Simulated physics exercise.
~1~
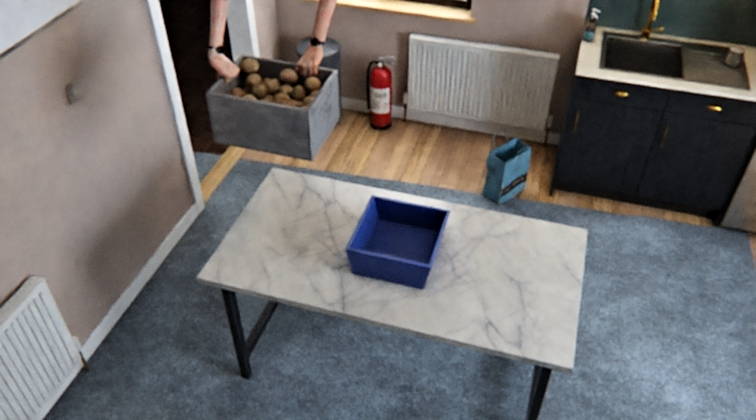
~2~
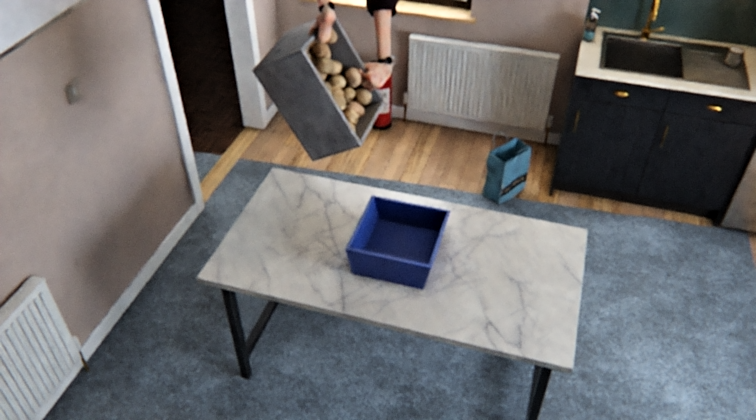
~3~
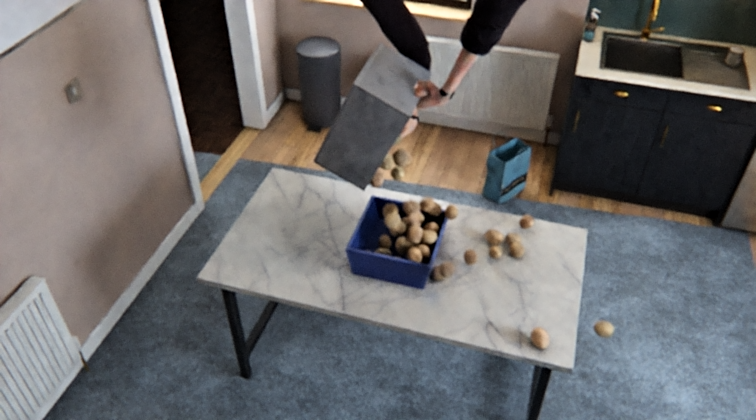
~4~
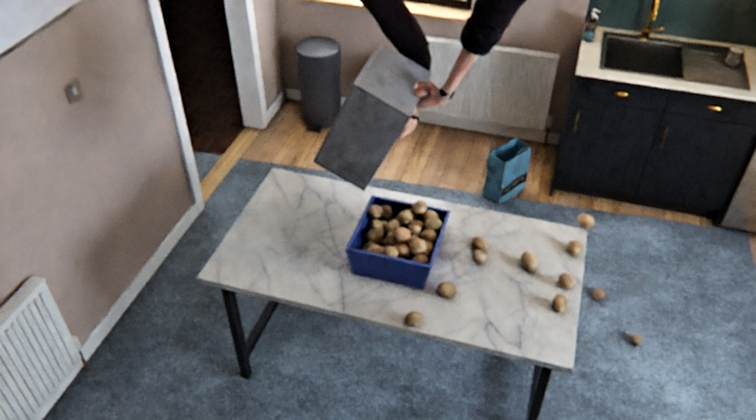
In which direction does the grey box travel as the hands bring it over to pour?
The grey box moves to the right, as the viewer sees it.
